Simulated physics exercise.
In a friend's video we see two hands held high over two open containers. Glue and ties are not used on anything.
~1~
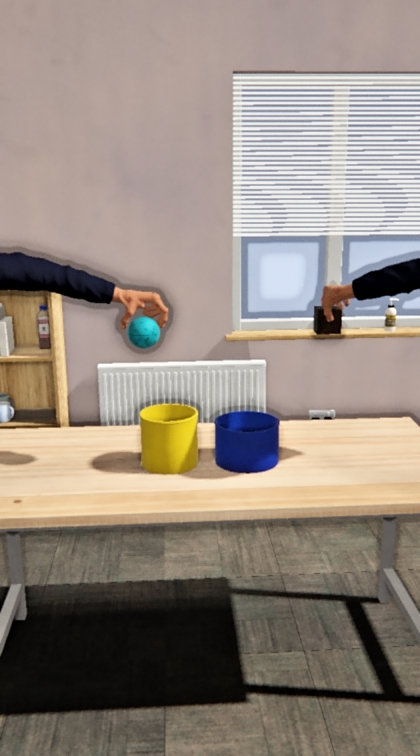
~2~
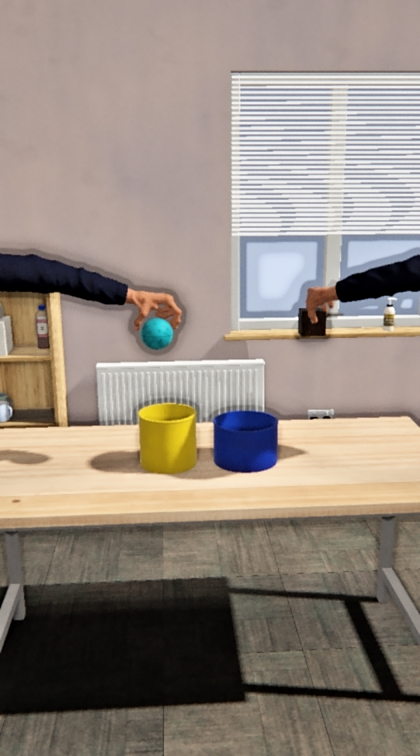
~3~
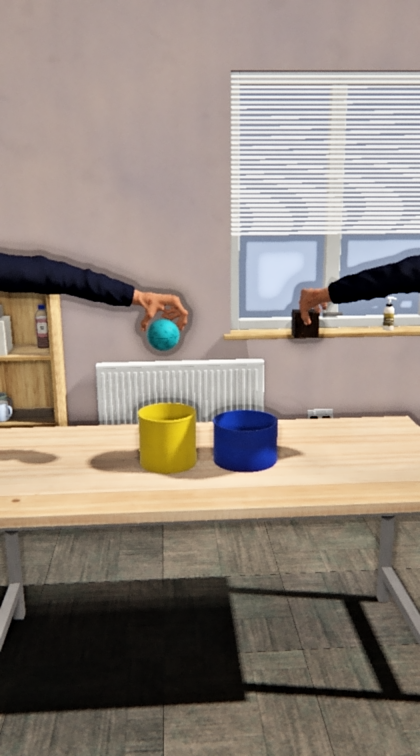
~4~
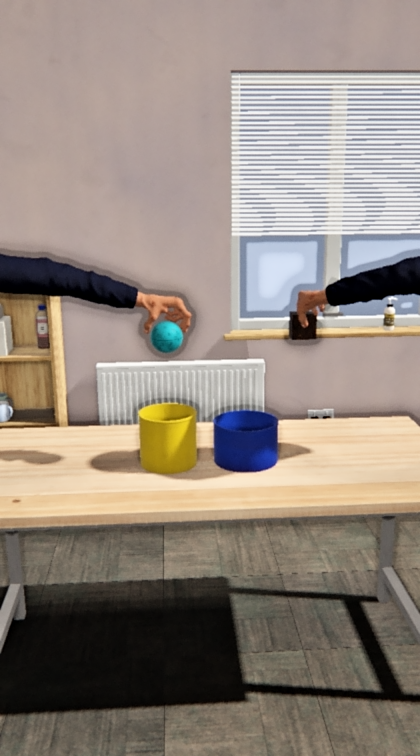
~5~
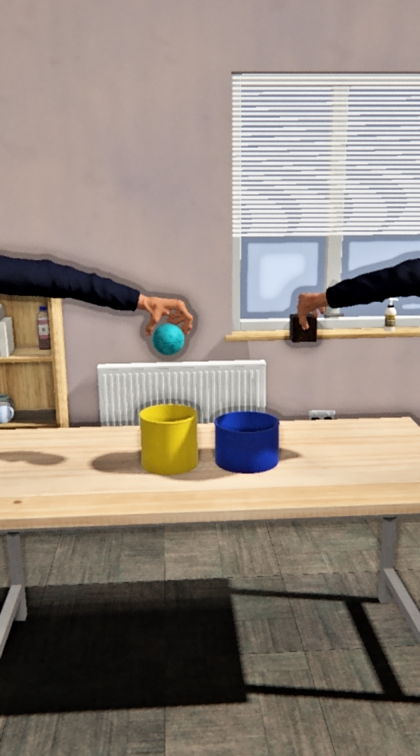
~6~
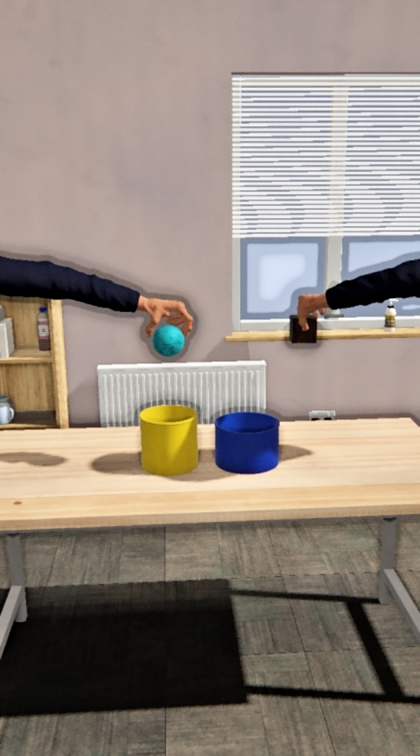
Two hands holding a turquoise ball and a black block move inward above two open containers.
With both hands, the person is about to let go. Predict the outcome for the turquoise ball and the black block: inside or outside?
In order: The turquoise ball makes it in, the black block does not make it in.
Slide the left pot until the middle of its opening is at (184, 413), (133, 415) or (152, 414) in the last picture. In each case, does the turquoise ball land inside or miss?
Record per trial: Winds up within / winds up out / winds up within.
Then, 0.16 s past the last view, turquoise ball travelled about its own width near (169, 363); black block travelled about its own width near (303, 351).
Then, 0.26 s past the last view, turquoise ball in the air near (170, 414); black block in the air near (301, 402).
Then, 0.34 s past the last view, turquoise ball come down near (171, 444); black block come down near (300, 448).
Finally, the turquoise ball lands inside, near (171, 448); the black block misses, near (300, 449).
